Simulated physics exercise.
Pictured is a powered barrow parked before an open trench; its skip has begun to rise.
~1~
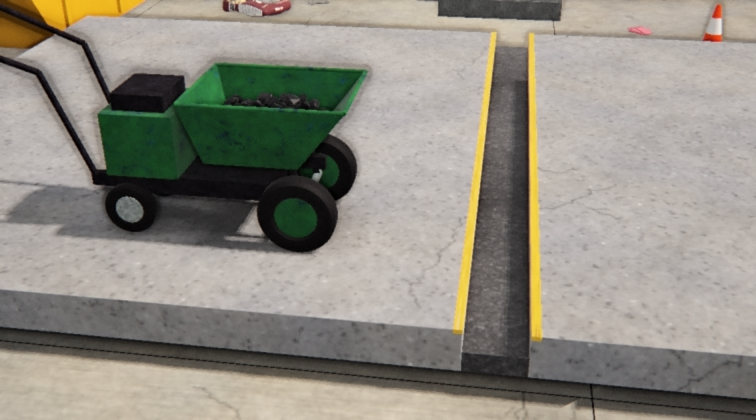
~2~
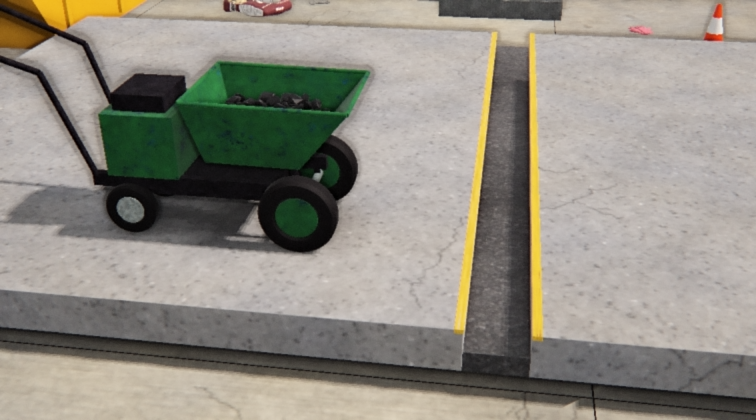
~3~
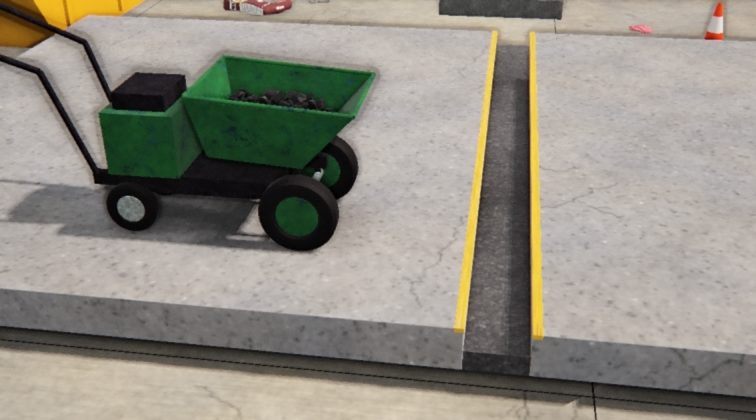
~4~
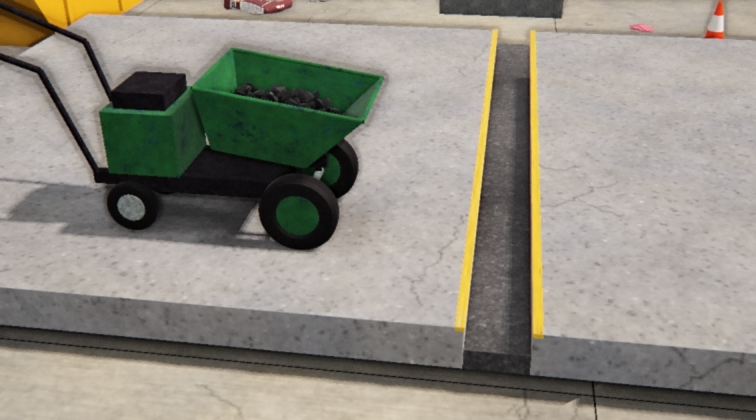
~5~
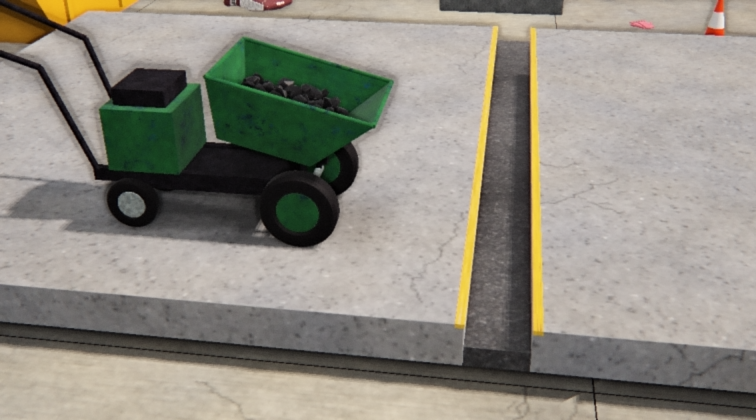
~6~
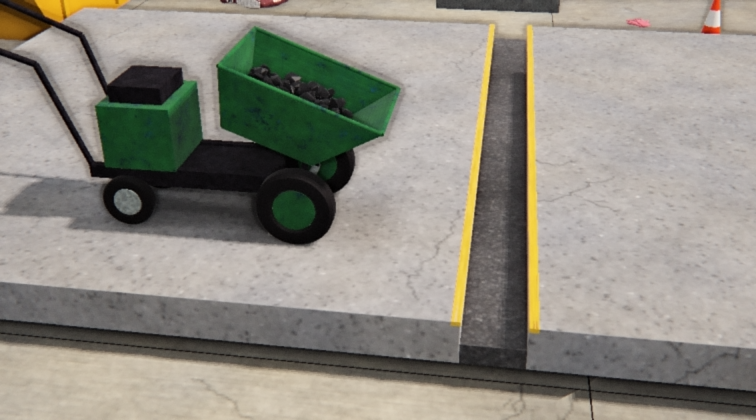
The green skip of a powered barrow, loaded with dark lumps, tilts gradually toward the right, its rear rising and its front lip lowering, while the wheels stay in place on a grey slab beside a narrow yellow-edged trench.
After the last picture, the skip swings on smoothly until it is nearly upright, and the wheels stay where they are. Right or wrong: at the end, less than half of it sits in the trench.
Right.
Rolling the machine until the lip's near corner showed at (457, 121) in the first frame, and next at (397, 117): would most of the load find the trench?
First spot a minority of it, second spot the bulk of it.
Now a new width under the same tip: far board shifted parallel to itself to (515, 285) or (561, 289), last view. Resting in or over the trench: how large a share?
I'd expect close to 30 in a hundred and then close to 30 in a hundred.
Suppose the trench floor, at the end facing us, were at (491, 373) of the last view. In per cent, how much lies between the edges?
It comes out near 30 percent.
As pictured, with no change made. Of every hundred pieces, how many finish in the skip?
I'd say close to 40 percent.
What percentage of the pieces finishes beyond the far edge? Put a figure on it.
Roughly 0 percent of the pieces, I think.
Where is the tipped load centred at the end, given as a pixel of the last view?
Centre at rest: Close to (463, 223).
Shortly afterwards, skip tipped steeply; the whole lot in the skip.
Next, skip tipped right over; the bulk in the skip; near a quarter short of the trench; only a few in or heaped over the trench.
Some moments later, skip tipped right over; near a third in the skip; near a third short of the trench; near a quarter in or heaped over the trench.
In the end, skip tipped right over; near a third in the skip; near a third short of the trench; near a quarter in or heaped over the trench; none at all beyond it.
